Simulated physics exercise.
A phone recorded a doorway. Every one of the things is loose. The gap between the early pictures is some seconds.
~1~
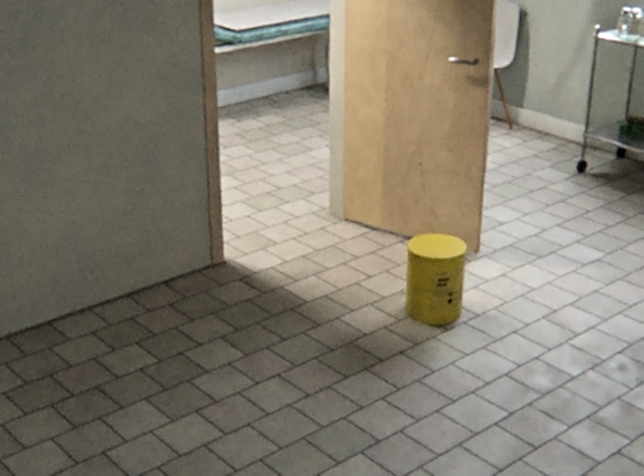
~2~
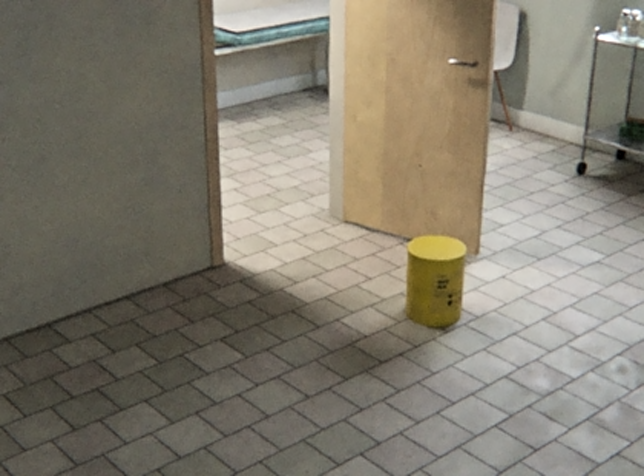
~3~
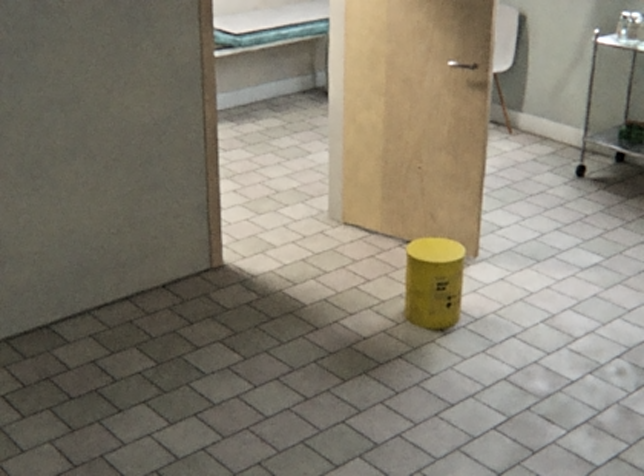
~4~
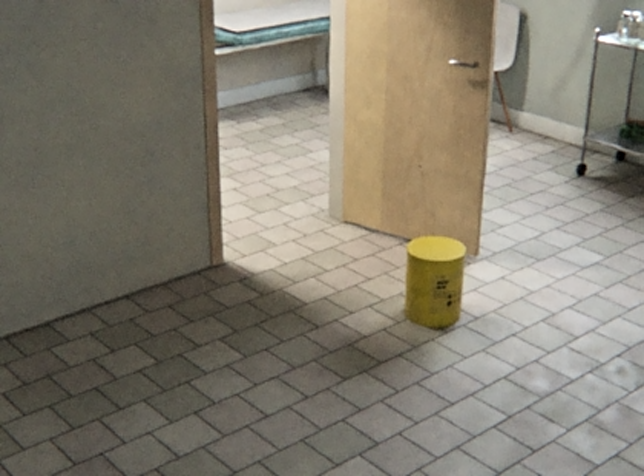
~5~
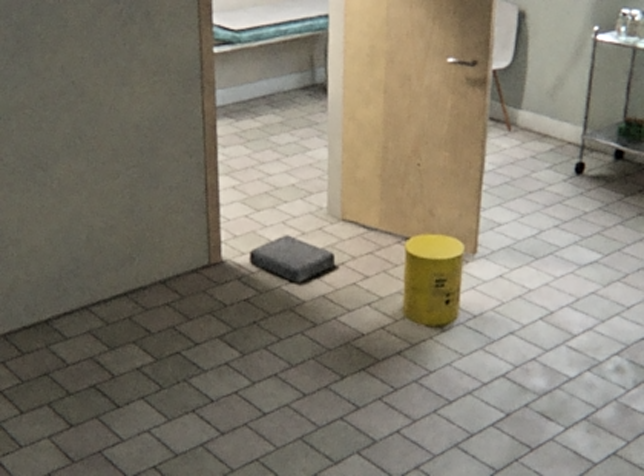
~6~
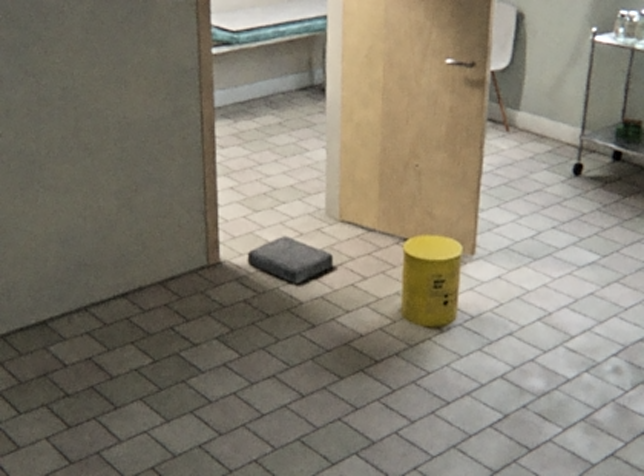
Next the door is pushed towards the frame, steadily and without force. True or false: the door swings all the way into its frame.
False.
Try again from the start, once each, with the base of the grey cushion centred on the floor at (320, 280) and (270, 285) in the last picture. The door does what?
Well, on try one it is halted early, and on try two it completes its arc.
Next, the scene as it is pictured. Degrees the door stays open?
I'd say it stays open by roughly 25 degrees.
Then, 0.70 s past the last view, open by 81°.
Then, 1.10 s past the last view, open by 54°.
Then, 1.30 s past the last view, open by 39°; grey cushion displaced a little near (273, 258).
Then, 1.50 s past the last view, open by 25°; grey cushion displaced about its own width near (248, 261).
Finally, open by 25°; moved from the start, grey cushion; yellow pail still in place. Final places as the last picture's camera would see them, grey cushion near (247, 262).
